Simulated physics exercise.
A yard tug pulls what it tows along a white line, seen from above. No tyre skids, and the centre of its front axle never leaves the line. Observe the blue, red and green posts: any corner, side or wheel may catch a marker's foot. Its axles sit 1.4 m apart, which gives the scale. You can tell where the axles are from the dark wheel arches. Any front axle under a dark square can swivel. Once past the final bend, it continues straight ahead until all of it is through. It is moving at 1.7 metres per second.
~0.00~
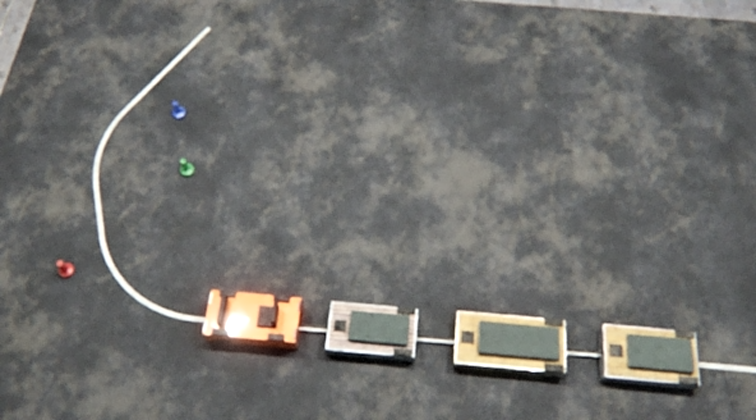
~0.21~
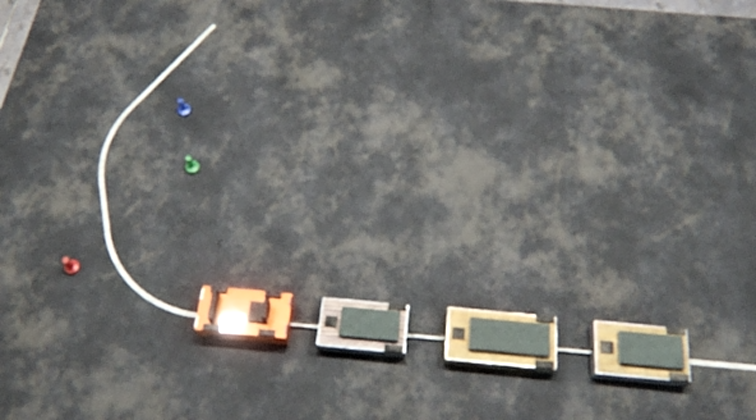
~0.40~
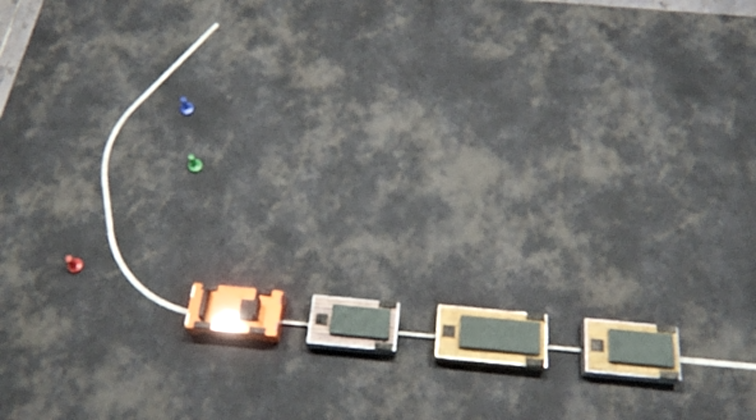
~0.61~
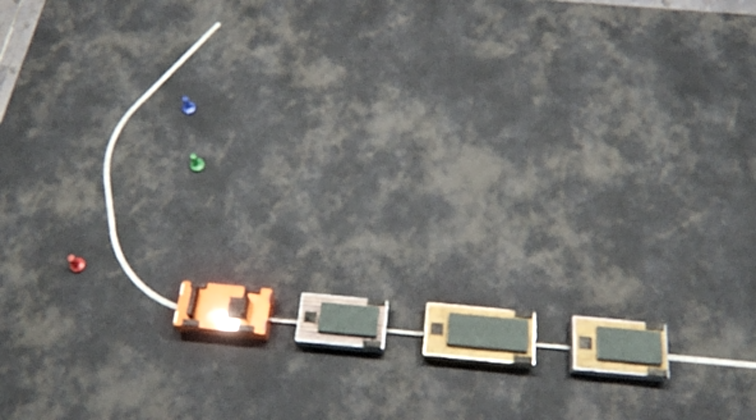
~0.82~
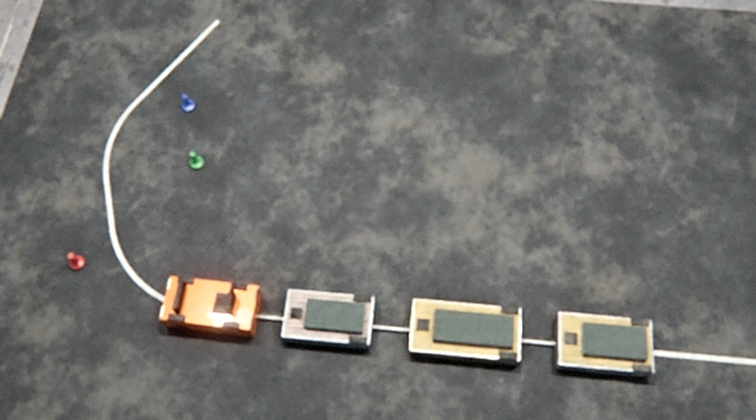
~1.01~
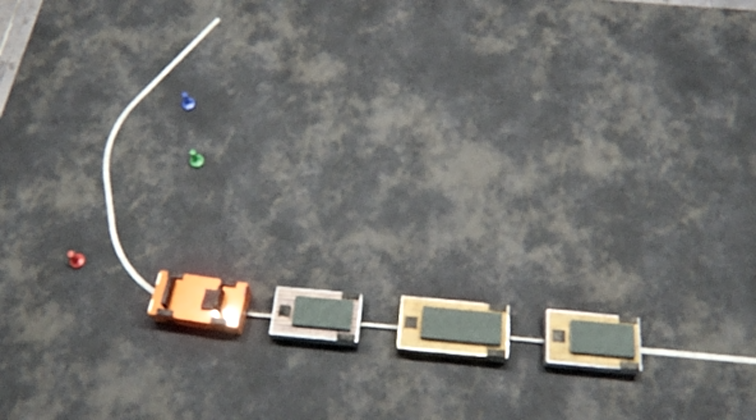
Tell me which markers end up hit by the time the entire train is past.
As I see it, my guess is blue gets caught, my guess is red is passed cleanly, my guess is green is passed cleanly.
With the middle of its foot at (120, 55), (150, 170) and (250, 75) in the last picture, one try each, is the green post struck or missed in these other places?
First missed, second struck, third clear.
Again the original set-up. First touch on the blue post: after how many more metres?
After roughly 15.0 metres.
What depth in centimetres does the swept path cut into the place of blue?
Blue 55.
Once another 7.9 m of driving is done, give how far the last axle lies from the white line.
Axle-to-line distance: Approx. 5 cm.
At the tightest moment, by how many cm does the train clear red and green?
Red has 20 to spare and green has 10.
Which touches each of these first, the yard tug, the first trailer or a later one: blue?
Blue - a trailer behind the first.
By 2.5 s, the last axle is at (534, 334) of the last picture, on the line; red has been passed with 20 cm to spare.
By 9.8 s, the last axle is at (181, 234) of the last picture, 160 cm off the line; the second trailer has hit blue.
By 11.7 s, the last axle is at (159, 151) of the last picture, 170 cm off the line; green has been passed with 10 cm to spare.
By 15.2 s, the last axle is at (233, 0) of the last picture, 30 cm off the line; 1 of 3 struck in all.
